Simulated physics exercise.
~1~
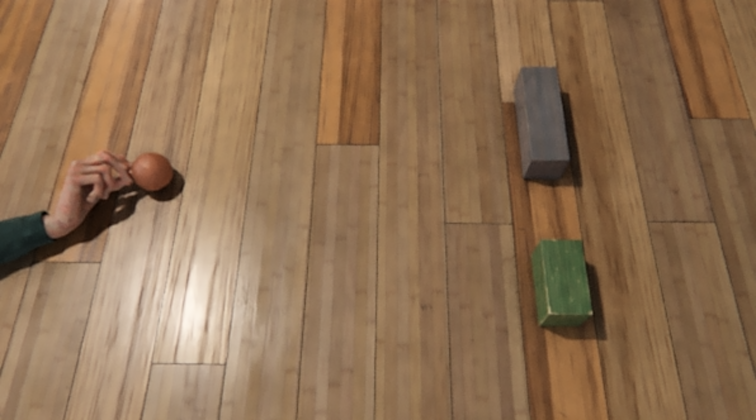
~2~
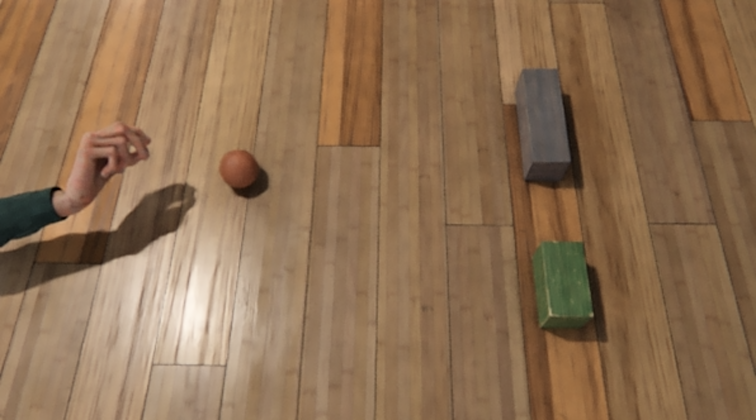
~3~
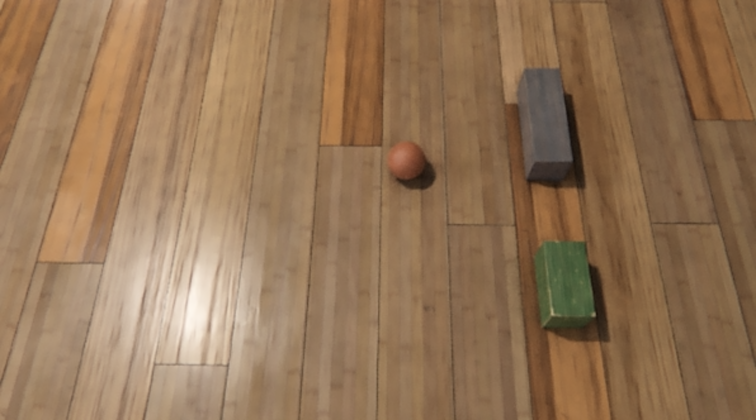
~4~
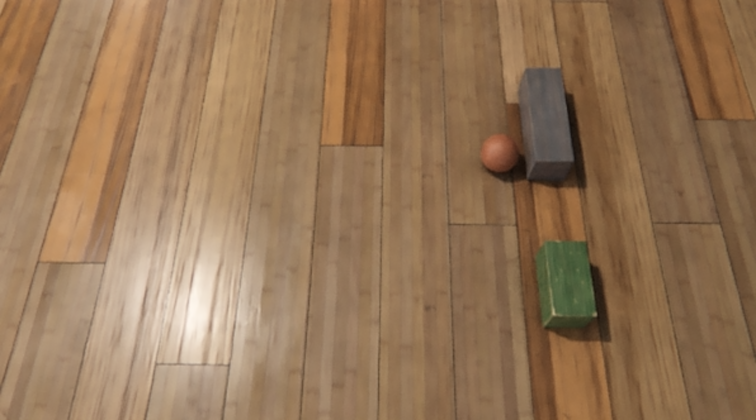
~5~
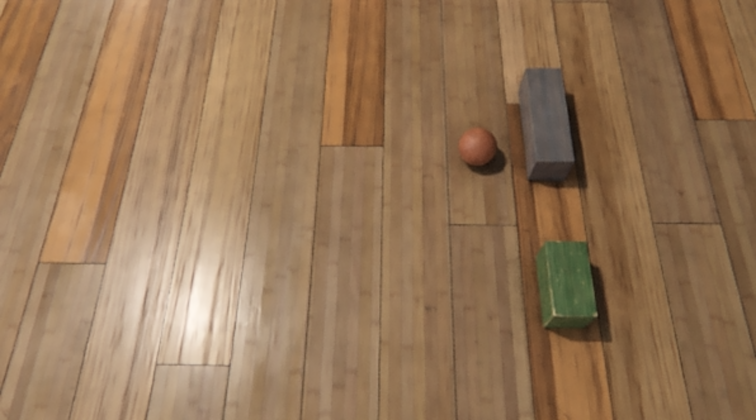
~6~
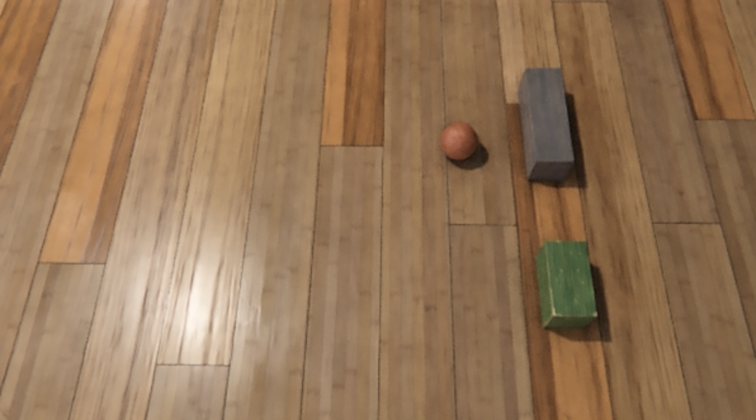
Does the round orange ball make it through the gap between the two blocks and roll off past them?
No, it does not get through the gap. It bumps into the side of the grey block and bounces back a short way to the left.
